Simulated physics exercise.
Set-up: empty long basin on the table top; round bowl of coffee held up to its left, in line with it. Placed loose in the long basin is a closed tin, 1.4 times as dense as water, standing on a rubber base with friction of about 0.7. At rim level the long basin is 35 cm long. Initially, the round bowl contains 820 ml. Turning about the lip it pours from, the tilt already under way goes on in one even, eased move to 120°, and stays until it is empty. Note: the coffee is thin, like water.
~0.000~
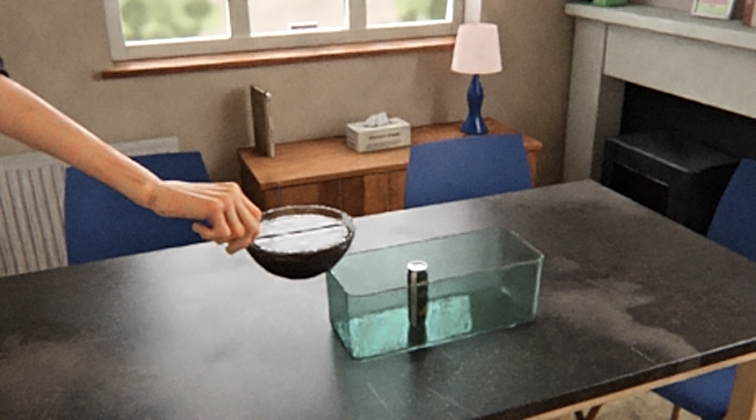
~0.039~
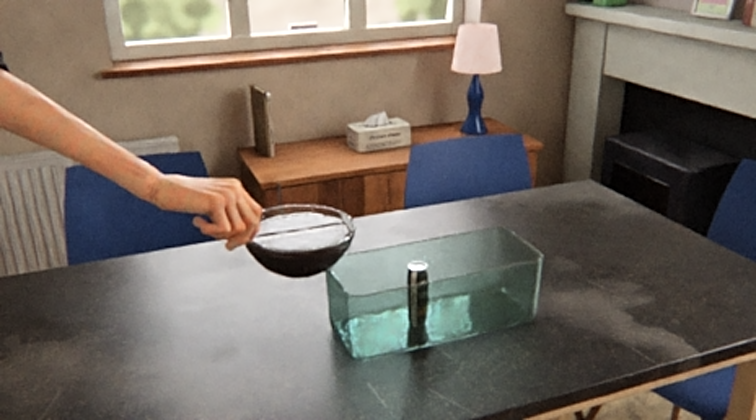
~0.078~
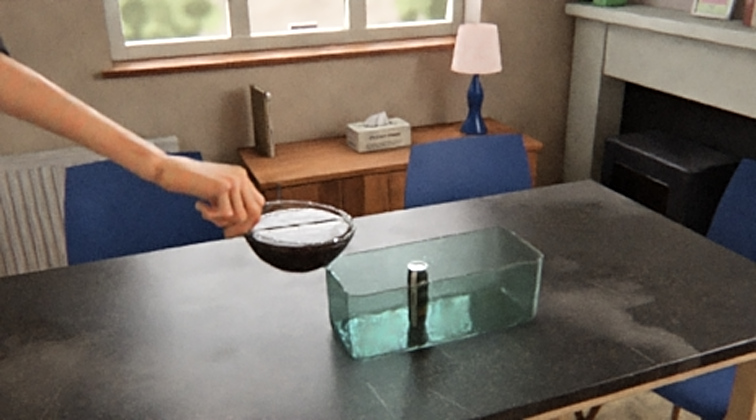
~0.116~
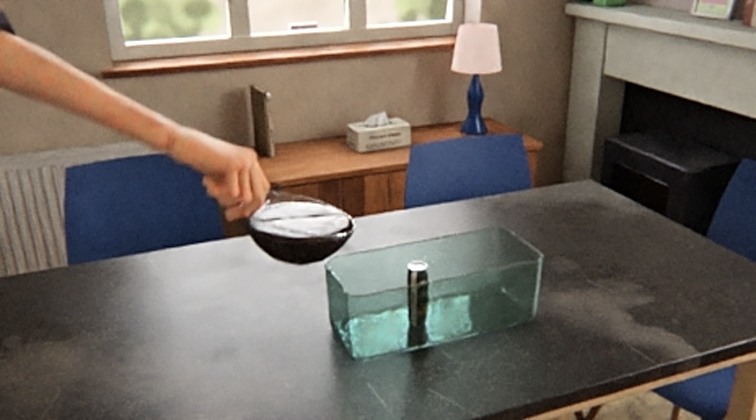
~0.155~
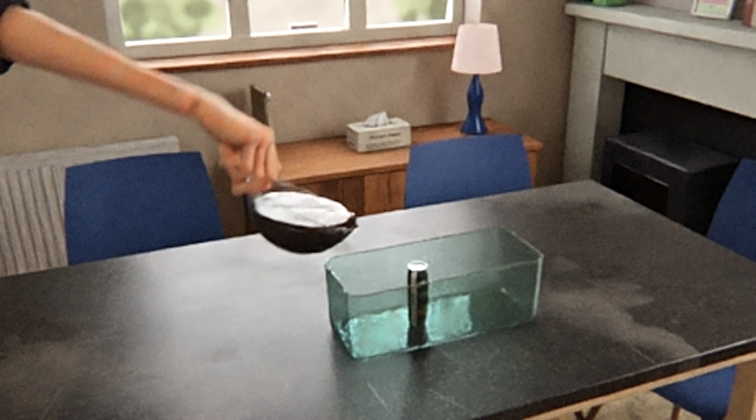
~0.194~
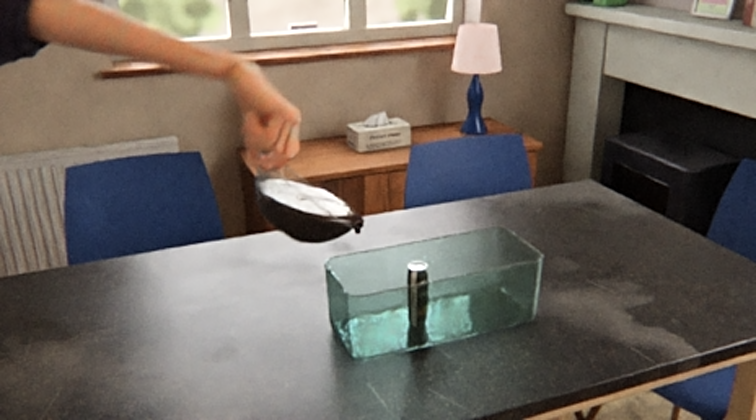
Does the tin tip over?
Yes, it tips over.
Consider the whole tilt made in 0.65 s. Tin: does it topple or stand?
It stays steady, then.
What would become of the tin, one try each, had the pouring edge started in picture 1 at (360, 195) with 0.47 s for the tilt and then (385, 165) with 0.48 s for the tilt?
First it stays on its base; then it stays on its base.
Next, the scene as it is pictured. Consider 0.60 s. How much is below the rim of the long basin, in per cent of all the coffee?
The share is close to 100 percent.
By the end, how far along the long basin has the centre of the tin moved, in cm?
8.0 cm.
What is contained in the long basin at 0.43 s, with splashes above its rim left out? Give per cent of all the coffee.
At that time the basin holds about 24 per cent of the liquid.
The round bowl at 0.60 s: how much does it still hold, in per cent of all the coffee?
Close to 0 percent of the whole amount.
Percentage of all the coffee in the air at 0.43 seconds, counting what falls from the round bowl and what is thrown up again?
Around 68 percent.
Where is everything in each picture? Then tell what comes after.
In the first frame, it leans 0°; its right rim is at (352, 220); the coffee meets the walls at (245, 242) and (348, 225); the long basin's rim runs from (336, 279) to (524, 242); the tin's top is at (418, 269).
In the second frame, it leans 2°; its right rim is at (352, 220); the coffee meets the walls at (245, 240) and (348, 223).
In the third frame, it leans 8°; its right rim is at (352, 220); the coffee meets the walls at (245, 233) and (348, 220).
In the fourth frame, it leans 17°; its right rim is at (352, 220); the coffee meets the walls at (246, 223) and (349, 216).
In the fifth frame, it leans 28°; its right rim is at (351, 221); the coffee meets the walls at (250, 207) and (344, 213); 4 per cent is over the edge.
In the sixth frame, it leans 42°; its right rim is at (351, 221); the coffee meets the walls at (258, 188) and (332, 203); 9 per cent is over the edge.
By 0.43 s the tilt is 117° and 9 per cent is still to pour; the tin stands where it began.
By 0.60 s the tilt is 120° and 0 per cent is still to pour; the tin stands 1 cm from where it began.
By 0.78 s the tilt is 120° and 0 per cent is still to pour; the tin leans 11°.
By 0.98 s the tilt is 120° and 0 per cent is still to pour; the tin leans 19°.
At rest the tin lies on its side.
